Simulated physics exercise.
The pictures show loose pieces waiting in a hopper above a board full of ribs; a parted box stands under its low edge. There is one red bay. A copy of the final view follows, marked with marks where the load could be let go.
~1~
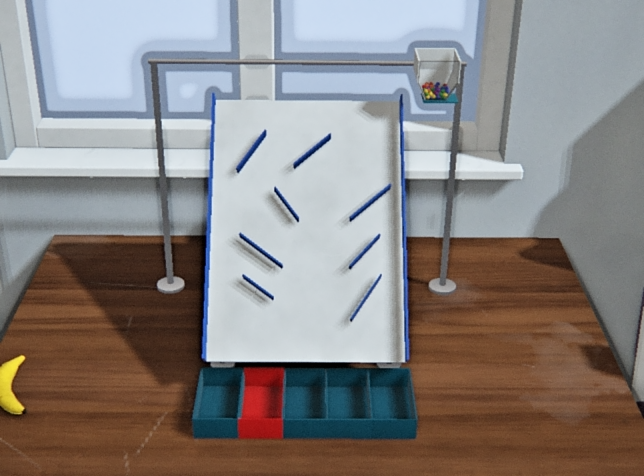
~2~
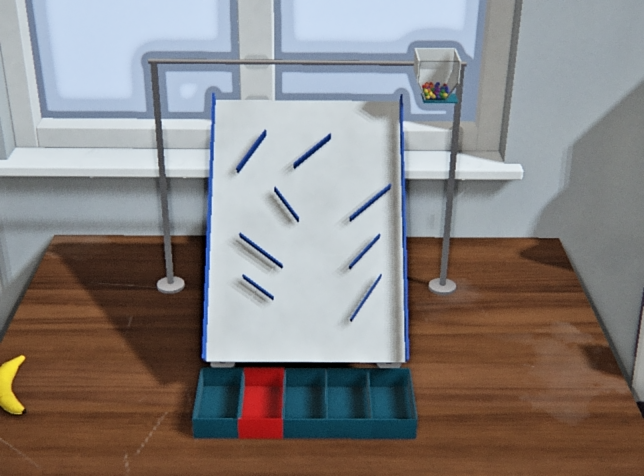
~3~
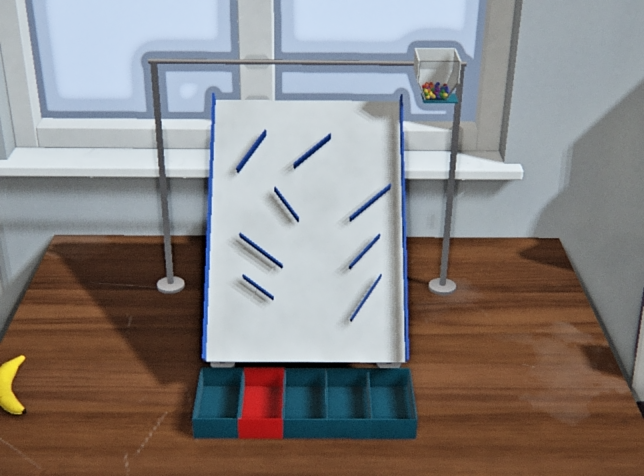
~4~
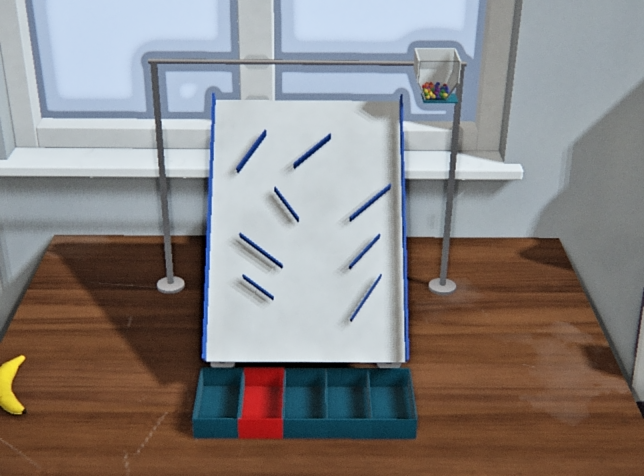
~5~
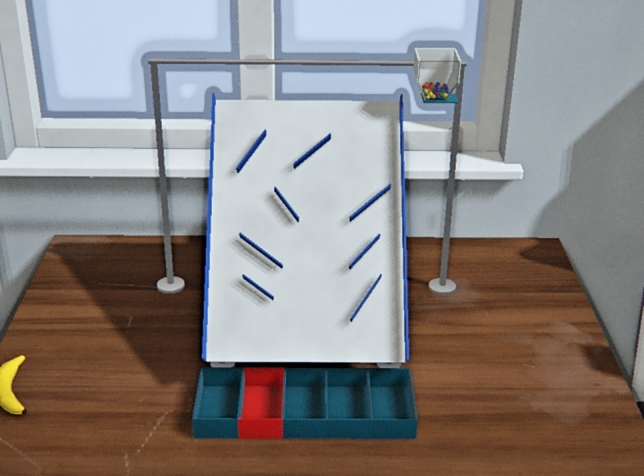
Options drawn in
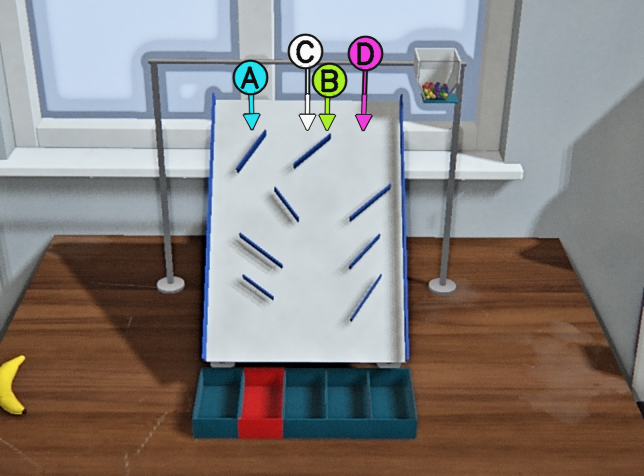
White board with slanted blue ribs standing above a teal box with one red bay, colourful beads sitting in a hopper, nothing visibly moving.
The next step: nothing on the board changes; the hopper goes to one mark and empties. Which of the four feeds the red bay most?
D is best.
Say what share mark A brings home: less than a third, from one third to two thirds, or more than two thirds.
Mark A gives less than a third.
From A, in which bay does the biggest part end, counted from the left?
It is the first one.
On the marked copy, mark A meets the board at (251, 123); mark B meets the board at (327, 124); mark C meets the board at (307, 124); mark D meets the board at (363, 124).
With A, a small part in the red bay, about two thirds in other bays, about a quarter outside the box.
With B, a small part in the red bay, most in other bays, a small part outside the box.
With C, a small part in the red bay, most in other bays, a small part outside the box.
With D, about a quarter in the red bay, about half in other bays, about a quarter outside the box.
